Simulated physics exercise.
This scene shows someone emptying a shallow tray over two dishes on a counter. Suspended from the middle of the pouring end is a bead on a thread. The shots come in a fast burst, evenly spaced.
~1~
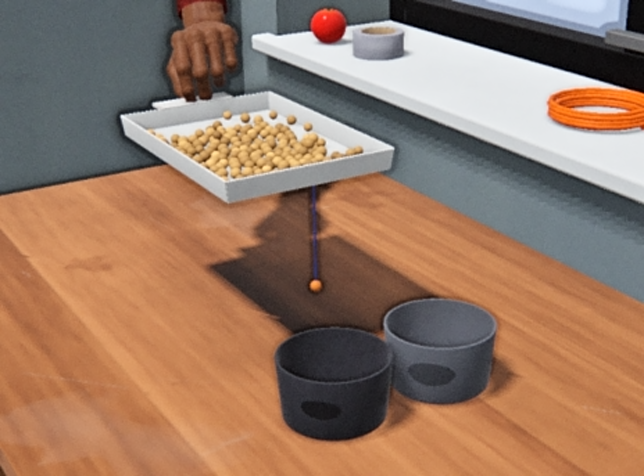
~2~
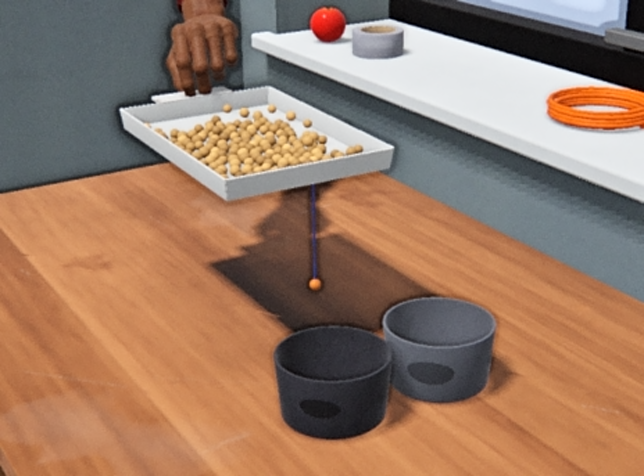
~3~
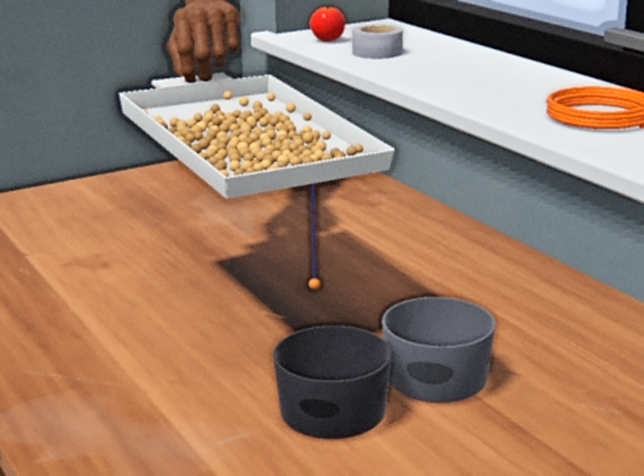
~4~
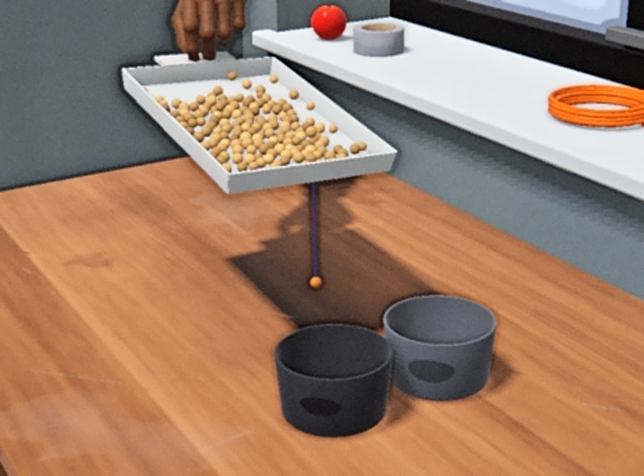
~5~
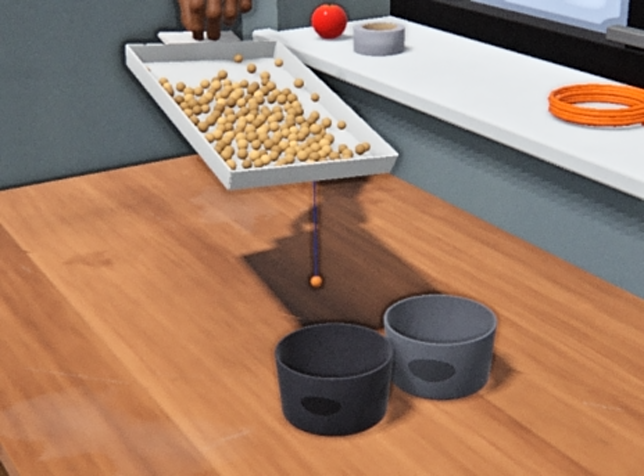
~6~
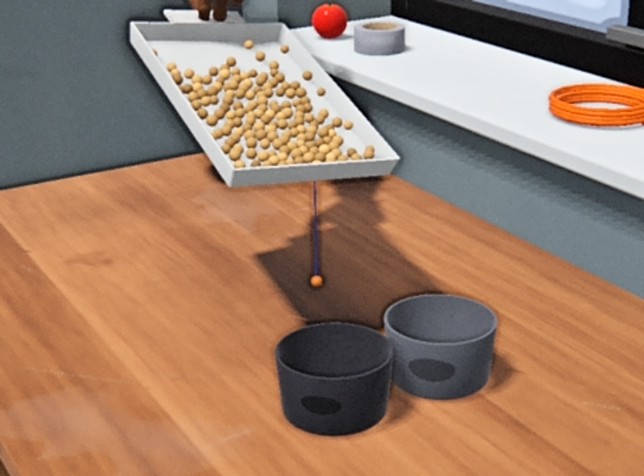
The clip opens on a hand holding a shallow white tray of round wooden beads above two dark dishes, an orange bead hanging on a thread beneath. The hand raises the tray's far end, gradually steepening its slant toward the right corner. A few beads shift first, then nearly all move down the tray.
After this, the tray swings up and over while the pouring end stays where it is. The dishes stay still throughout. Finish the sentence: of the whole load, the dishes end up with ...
... less than half.
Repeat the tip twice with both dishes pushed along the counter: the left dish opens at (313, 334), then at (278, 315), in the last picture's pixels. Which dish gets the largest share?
In turn: The right-side dish; the right-side dish.
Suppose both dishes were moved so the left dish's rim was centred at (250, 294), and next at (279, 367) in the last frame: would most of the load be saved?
Taking them in turn, it's short of half and then short of half.
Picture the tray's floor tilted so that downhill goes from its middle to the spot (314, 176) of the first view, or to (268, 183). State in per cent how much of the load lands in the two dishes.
The first try gives close to 40 percent; the next gives 20 percent.
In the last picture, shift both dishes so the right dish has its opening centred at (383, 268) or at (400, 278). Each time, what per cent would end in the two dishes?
The first position comes out at 20 per cent, the other at 70 per cent.
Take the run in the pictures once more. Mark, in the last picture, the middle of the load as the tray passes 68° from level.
Roughly at (339, 137).
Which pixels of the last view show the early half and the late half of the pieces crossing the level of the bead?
The opening half passes (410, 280), the closing half (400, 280).
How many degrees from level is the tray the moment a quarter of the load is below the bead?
About 95°.
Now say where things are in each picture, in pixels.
In the first picture, corners of the pouring end at (227, 180) and (390, 148), level; middle of the load at (251, 152), round wooden beads; left dish at (365, 404); right dish at (473, 369); bead on its thread at (316, 286).
In the second picture, corners of the pouring end at (227, 178) and (390, 147), level; middle of the load at (250, 149).
In the third picture, corners of the pouring end at (227, 176) and (390, 149), tipped barely, lowest at the right corner; middle of the load at (250, 142), a stray few on the move.
In the fourth picture, corners of the pouring end at (230, 172) and (393, 151), tipped a little, lowest at the right corner; middle of the load at (253, 132), a small part on the move.
In the fifth picture, corners of the pouring end at (233, 170) and (394, 153), tipped clearly, lowest at the right corner; middle of the load at (257, 124), about a quarter on the move.
In the sixth picture, corners of the pouring end at (235, 168) and (395, 157), tipped clearly, lowest at the right corner; middle of the load at (266, 120), nearly all on the move; left dish at (365, 400); right dish at (473, 365).
Soon, tray tipped steeply; nearly all on the tray; a stray few in the air.
A while on, tray tipped past a quarter turn; a small part on the tray; a stray few in the left dish; a small part in the right dish; about half outside both; about a quarter in the air.
Towards the end, tray tipped past a quarter turn; a stray few in the left dish; a small part in the right dish; most outside both.
Finally, tray tipped past a quarter turn; a stray few in the left dish; a small part in the right dish; most outside both.
